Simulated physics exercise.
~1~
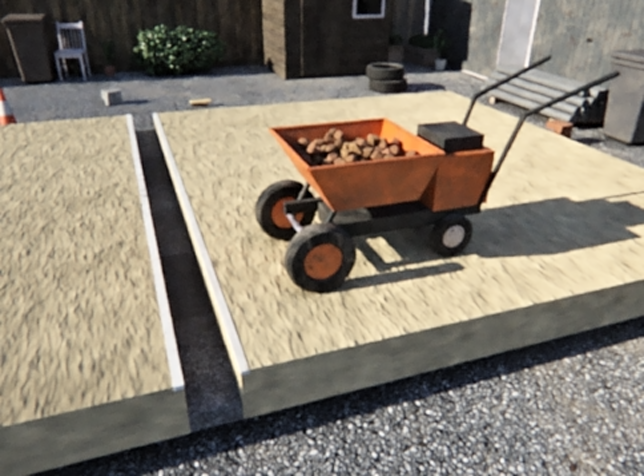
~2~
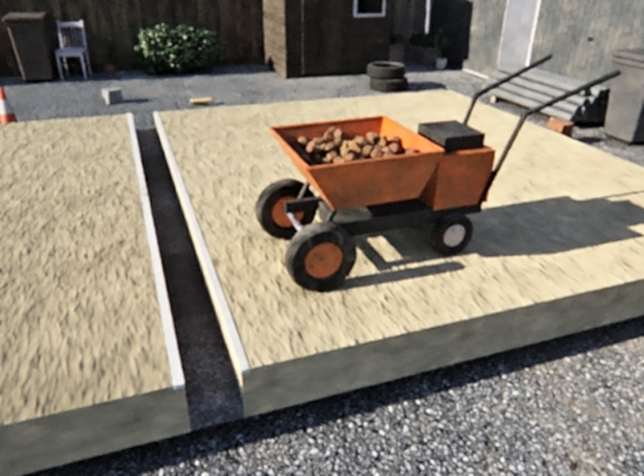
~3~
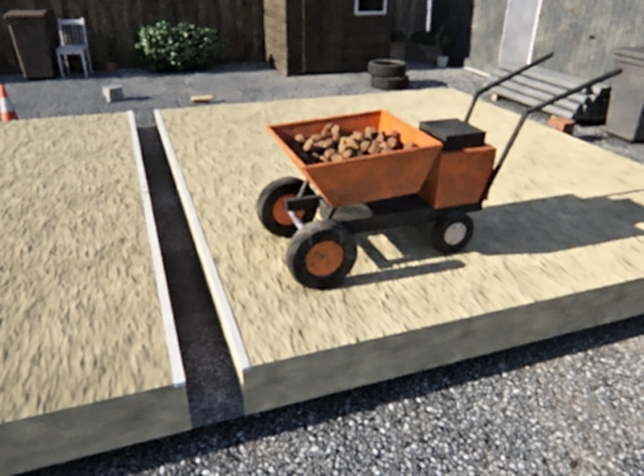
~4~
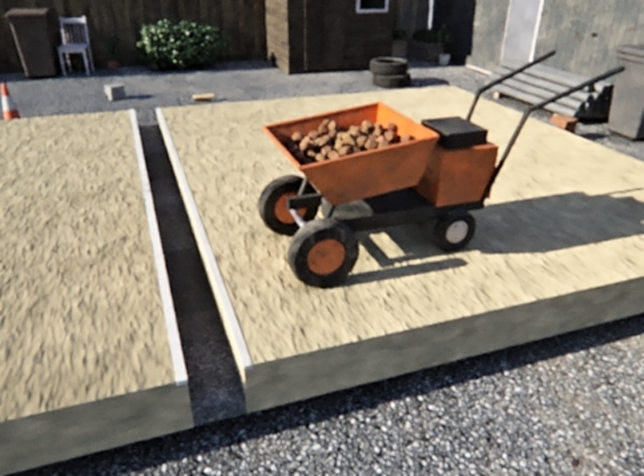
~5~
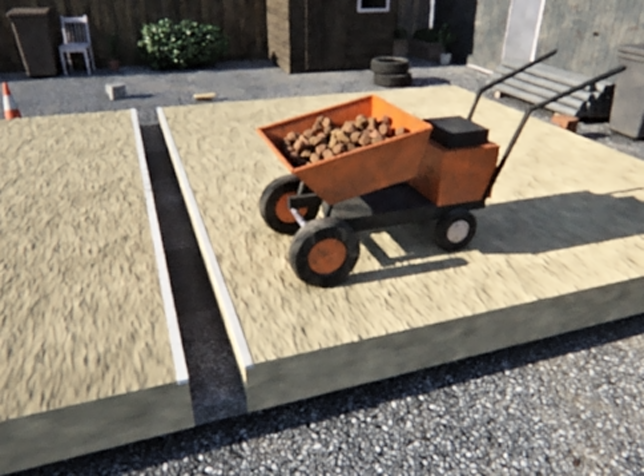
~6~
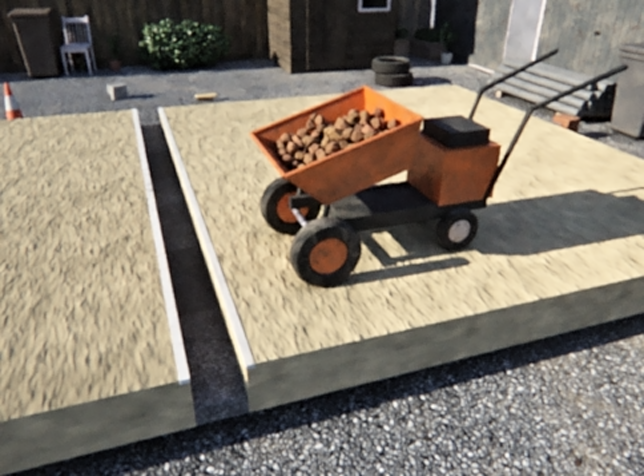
In the video, an orange power barrow loaded with brown clods stands on a pale slab beside a narrow trench, its wheels staying in place while its skip gradually tilts forward to the left, the load still inside.
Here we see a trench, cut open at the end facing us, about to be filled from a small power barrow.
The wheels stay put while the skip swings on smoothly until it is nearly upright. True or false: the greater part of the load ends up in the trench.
True.
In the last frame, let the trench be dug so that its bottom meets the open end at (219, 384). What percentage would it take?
About 60 per cent.
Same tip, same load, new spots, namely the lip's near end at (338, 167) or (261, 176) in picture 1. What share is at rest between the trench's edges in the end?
Approximately 70 per cent and 20 per cent, in that order.
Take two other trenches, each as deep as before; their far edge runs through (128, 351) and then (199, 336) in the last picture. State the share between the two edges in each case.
Result, try 1: 100 in a hundred; try 2: 50 in a hundred.
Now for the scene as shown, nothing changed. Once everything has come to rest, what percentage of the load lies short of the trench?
I'd put it at around 0 percent.
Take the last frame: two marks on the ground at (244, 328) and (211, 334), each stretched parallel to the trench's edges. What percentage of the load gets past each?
The first comes to 100 per cent, the second to 60 per cent.
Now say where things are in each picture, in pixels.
Lip of the skip at (309, 170), level; top of the load at (349, 147), clay clods; first edge of the trench at (232, 334); far edge at (171, 347), the trench under half as wide as the skip, and about as deep as wide, in the first frame.
Lip of the skip at (309, 169), level; top of the load at (364, 145), in the second frame.
Lip of the skip at (305, 168), tipped barely; top of the load at (361, 141), in the third frame.
Lip of the skip at (301, 169), tipped a little; top of the load at (368, 129), in the fourth frame.
Lip of the skip at (293, 172), tipped a little; top of the load at (368, 134), in the fifth frame.
Lip of the skip at (285, 177), tipped clearly; top of the load at (365, 122); first edge of the trench at (238, 328); far edge at (177, 340), in the sixth frame.
Soon, skip tipped steeply; all in the skip.
A while on, skip tipped right over; most in the skip; a small part in or heaped over the trench; a small part falling.
Towards the end, skip tipped right over; about a quarter in the skip; about two thirds in or heaped over the trench; a small part beyond it.
Finally, skip tipped right over; a stray few short of the trench; most in or heaped over the trench; about a quarter beyond it.
